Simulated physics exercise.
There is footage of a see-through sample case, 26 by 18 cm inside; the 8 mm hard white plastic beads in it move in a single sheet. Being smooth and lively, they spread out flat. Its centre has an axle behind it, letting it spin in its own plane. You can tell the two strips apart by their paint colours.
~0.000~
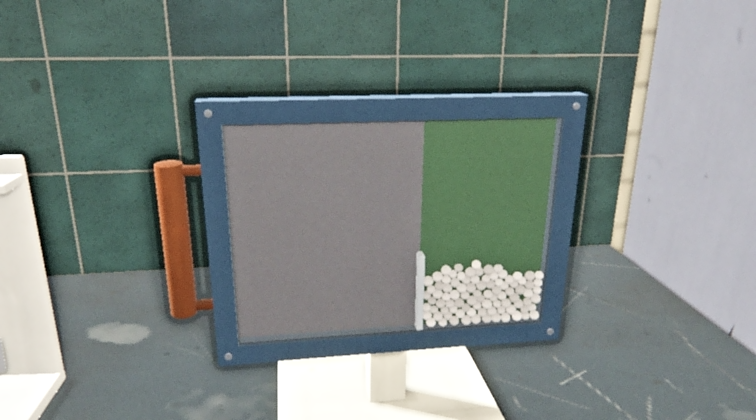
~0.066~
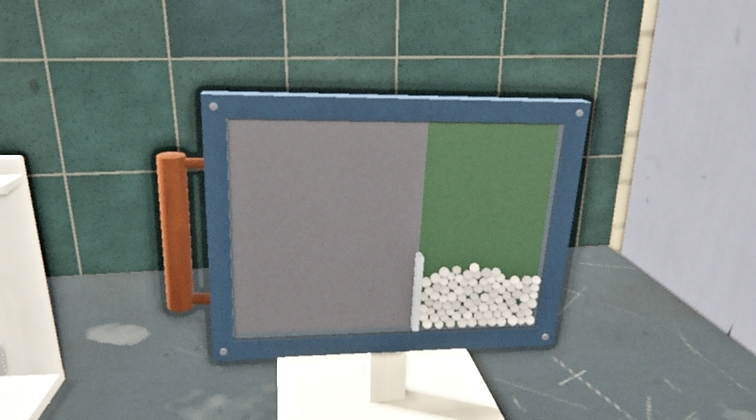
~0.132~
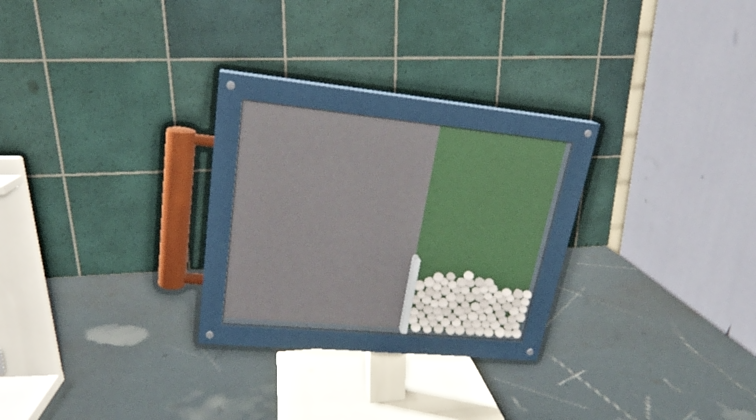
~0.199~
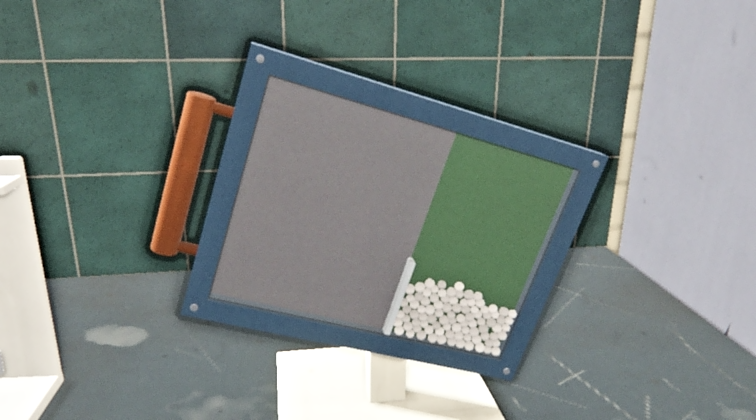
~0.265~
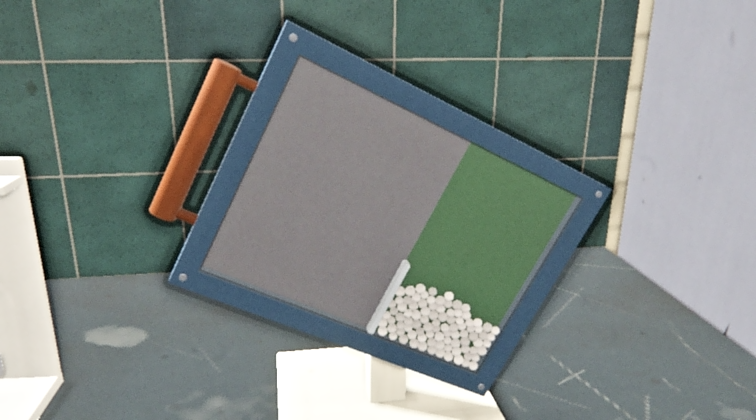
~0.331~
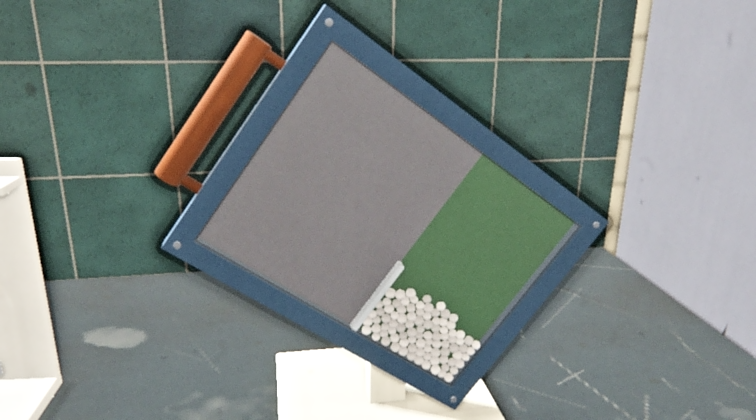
To begin with, a blue-framed clear case with an orange handle stands nearly level, white beads heaped on its green right side beside a short pale wall. The case then turns steadily clockwise, handle side rising, while the beads shift within the green section, staying on the wall's right side.
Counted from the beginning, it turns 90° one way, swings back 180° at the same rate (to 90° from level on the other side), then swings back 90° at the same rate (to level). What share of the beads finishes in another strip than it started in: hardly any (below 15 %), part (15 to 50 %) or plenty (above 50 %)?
Plenty.
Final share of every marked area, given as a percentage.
Tally: Green strip = 40; grey strip = 60.
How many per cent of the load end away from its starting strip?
Close to 60 in a hundred.
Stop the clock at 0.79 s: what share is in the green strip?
About 100 %.
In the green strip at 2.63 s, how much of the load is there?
About 40 % of the load.
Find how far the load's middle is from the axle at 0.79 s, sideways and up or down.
Offset approx. 5 cm left, 10 cm below.
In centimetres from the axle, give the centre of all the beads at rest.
Some 2 cm left and 8 cm below.
After 0.79 s, it stands 90° clockwise; the beads' middle is 5 cm left of and 10 cm below the centre; green 100 %; 0 % have changed strip.
After 2.63 s, it stands 46° anticlockwise; the beads' middle is in line with and 7 cm below the centre; green 40 %, grey 60 %; 60 % have changed strip.
After 3.03 s, it stands level; the beads' middle is 3 cm left of and 7 cm below the centre; green 40 %, grey 60 %; 60 % have changed strip.
All still by 4.1 s, it stands level; green 40 %, grey 60 %; 60 % have changed strip.
